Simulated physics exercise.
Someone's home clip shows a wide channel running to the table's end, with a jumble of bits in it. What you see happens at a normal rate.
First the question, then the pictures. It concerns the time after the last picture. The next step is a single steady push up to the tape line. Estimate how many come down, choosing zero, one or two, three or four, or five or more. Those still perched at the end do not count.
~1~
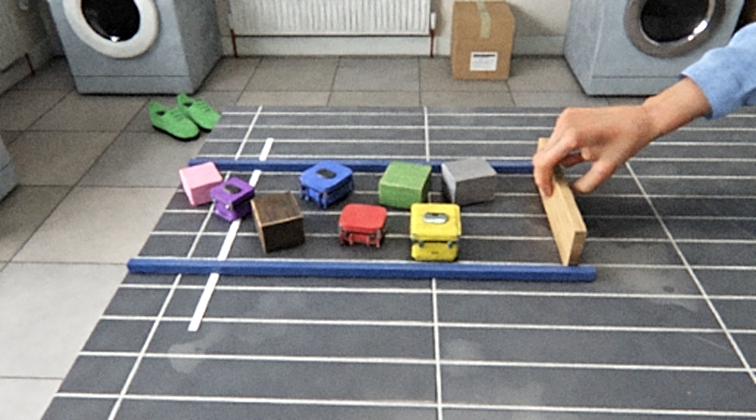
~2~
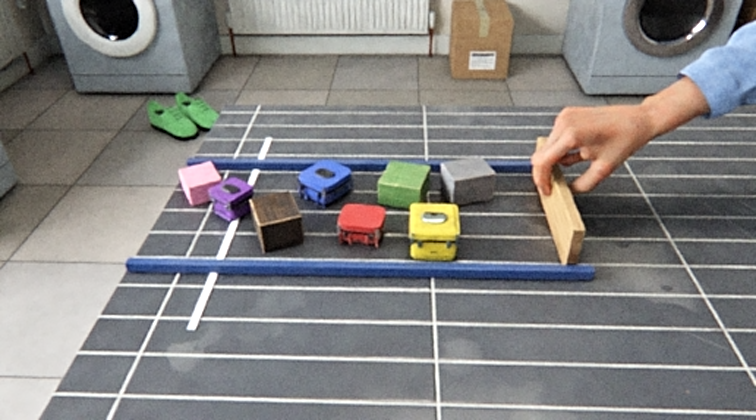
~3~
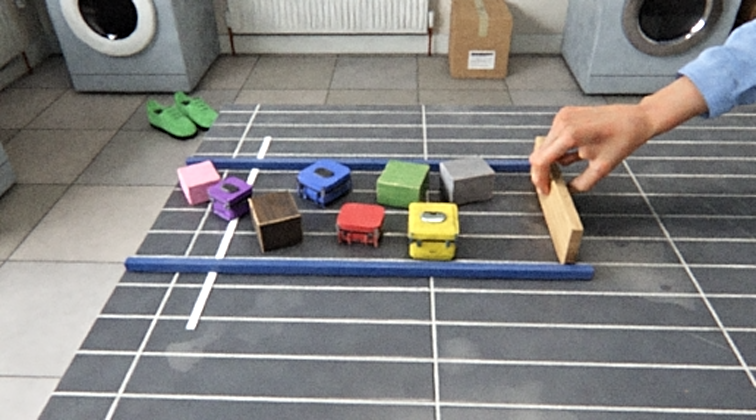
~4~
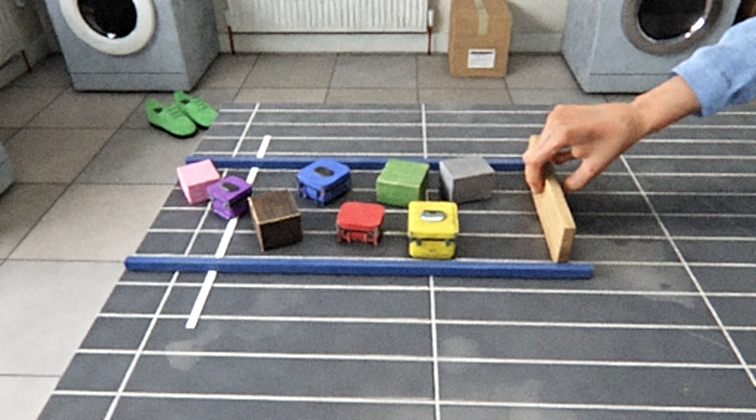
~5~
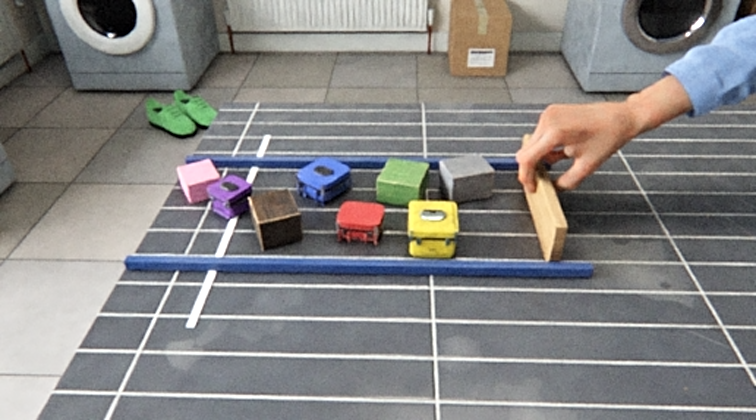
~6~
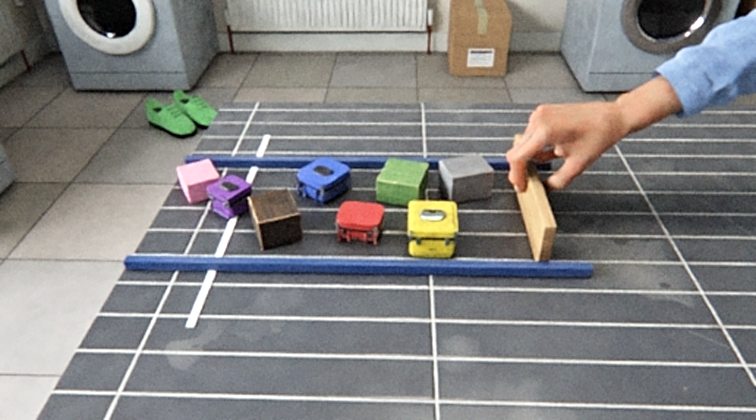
I predict that three of them or four will leave the table.
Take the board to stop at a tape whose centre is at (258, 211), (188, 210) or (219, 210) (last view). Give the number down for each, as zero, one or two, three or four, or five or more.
Either three or four; more than four; five or over.
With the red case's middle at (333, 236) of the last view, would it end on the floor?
Result: It remains there.
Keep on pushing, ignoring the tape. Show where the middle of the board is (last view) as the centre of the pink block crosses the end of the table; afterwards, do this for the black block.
The middle would be close to (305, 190) and then close to (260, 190).
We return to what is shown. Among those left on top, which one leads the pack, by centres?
The green block ends nearest.
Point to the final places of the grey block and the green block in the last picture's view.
Okay, so first (225, 173), and next (179, 180).
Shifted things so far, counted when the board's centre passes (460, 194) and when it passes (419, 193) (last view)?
Answer - first 2, then 5.
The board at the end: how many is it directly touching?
It's 2 of them.
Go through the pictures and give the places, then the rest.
In the first picture, pink block (203, 184); purple case (235, 200); black block (278, 221); board (557, 198); tape (240, 214).
In the second picture, purple case (233, 200); board (555, 197).
In the third picture, black block (276, 220); blue case (325, 183).
In the fourth picture, pink block (200, 182); yellow case (433, 229).
In the fifth picture, purple case (232, 198); green block (404, 182).
In the sixth picture, pink block (200, 181); purple case (232, 197); black block (276, 219); board (530, 194); tape (237, 210).
Soon after, none off yet; pink block at rest near (200, 181); purple case at rest near (232, 197); black block at rest near (276, 219).
After that, none off yet; pink block at rest near (200, 181); purple case displaced a little near (213, 202); black block displaced about its own width near (246, 215).
And then, one off so far; pink block on its side near (153, 227); purple case tilting well over near (135, 214); black block displaced well along near (166, 214).
In the end, the number that fall off is three or four; gone, blue case, black block, purple case and pink block.
